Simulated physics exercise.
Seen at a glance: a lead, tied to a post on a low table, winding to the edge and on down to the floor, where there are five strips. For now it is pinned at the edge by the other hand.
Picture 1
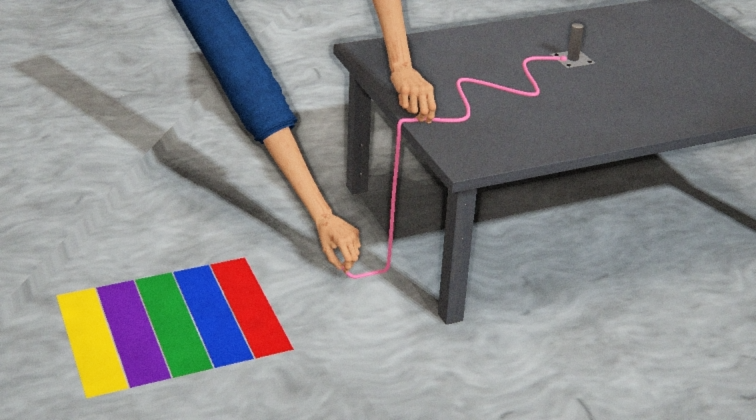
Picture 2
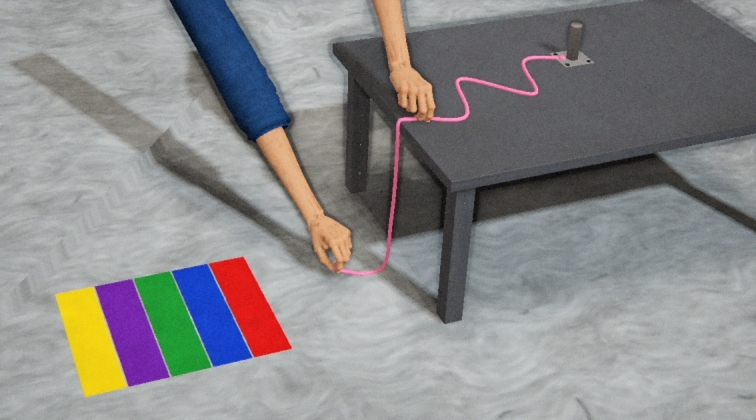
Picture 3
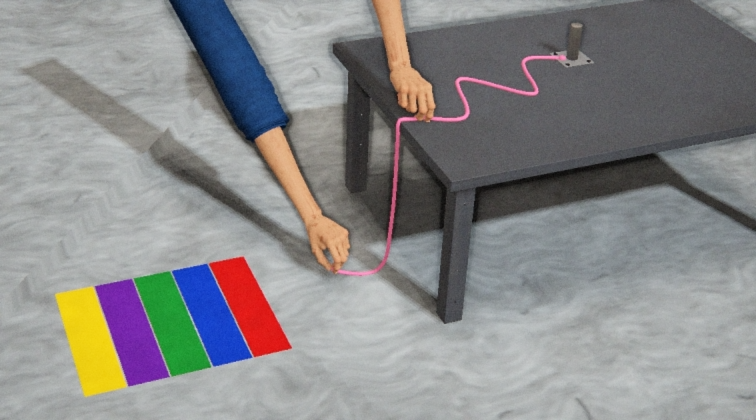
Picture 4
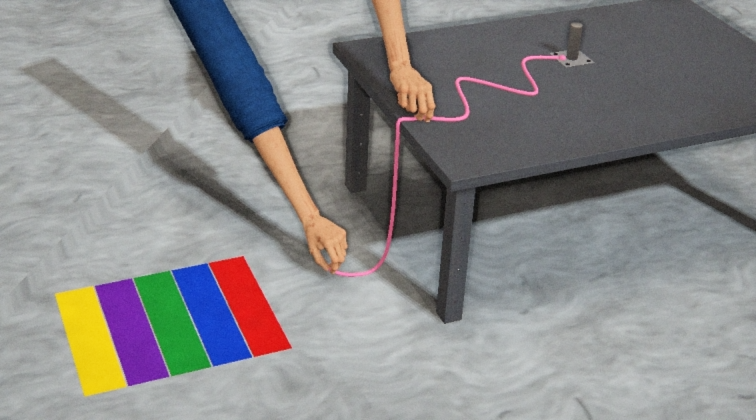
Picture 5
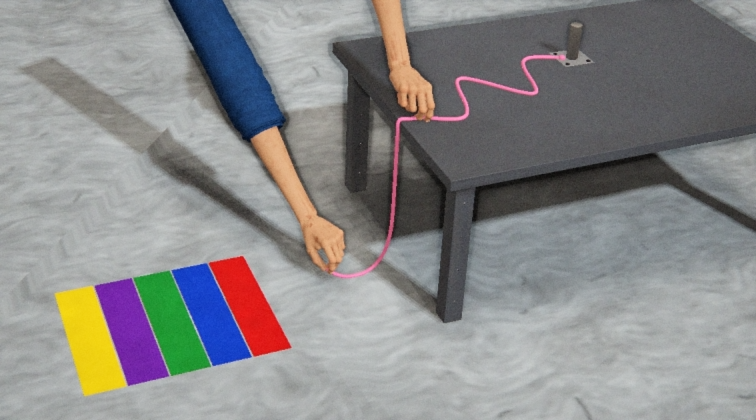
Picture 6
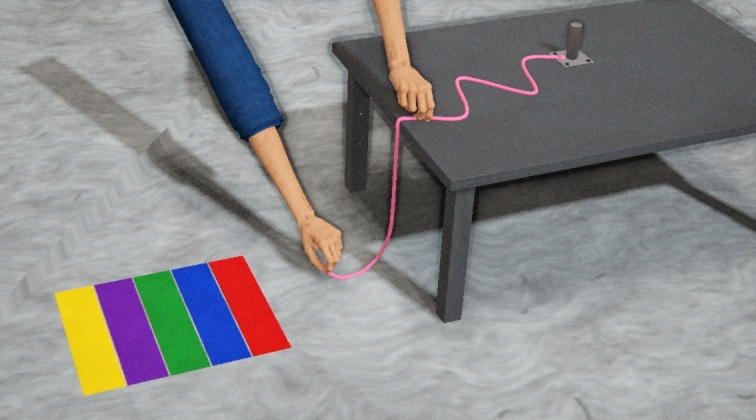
On a low dark table, a pink cord wound from a post to the edge, where one hand pinned it, while the other hand drew its lower end slightly left near five coloured strips.
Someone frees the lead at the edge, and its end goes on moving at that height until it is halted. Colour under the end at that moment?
Yellow.
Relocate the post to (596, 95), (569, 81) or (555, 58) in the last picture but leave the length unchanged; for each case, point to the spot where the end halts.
Approximate places, in that order: (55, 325), (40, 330), (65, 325).
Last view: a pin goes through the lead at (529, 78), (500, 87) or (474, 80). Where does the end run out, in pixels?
It comes to rest around (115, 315), (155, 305) and (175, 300) respectively.
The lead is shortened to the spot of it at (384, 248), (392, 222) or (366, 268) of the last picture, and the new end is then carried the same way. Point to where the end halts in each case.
(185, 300), (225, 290), (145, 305).
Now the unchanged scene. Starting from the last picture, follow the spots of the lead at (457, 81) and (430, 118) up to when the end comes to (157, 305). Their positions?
Taking them in turn, (409, 107) and then (364, 197).
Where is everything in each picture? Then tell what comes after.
The first picture shows end (343, 268); red (266, 336); blue (226, 345); green (186, 354); purple (144, 363); yellow (101, 373).
The second picture shows end (335, 269); lead through (526, 59) (523, 93) (459, 88) (436, 119) (396, 169) (389, 247).
The third picture shows end (333, 269).
The fourth picture shows end (330, 269); lead through (526, 59) (523, 93) (459, 88) (436, 119) (396, 169) (388, 247).
The fifth picture shows end (328, 270).
The sixth picture shows end (325, 270); lead through (526, 59) (523, 92) (458, 87) (435, 119) (395, 169) (385, 246).
Soon after, end near (157, 305); over green.
Then, end near (112, 314); over purple.
At full stretch, end near (85, 320); over yellow. It gets as far as the yellow strip.
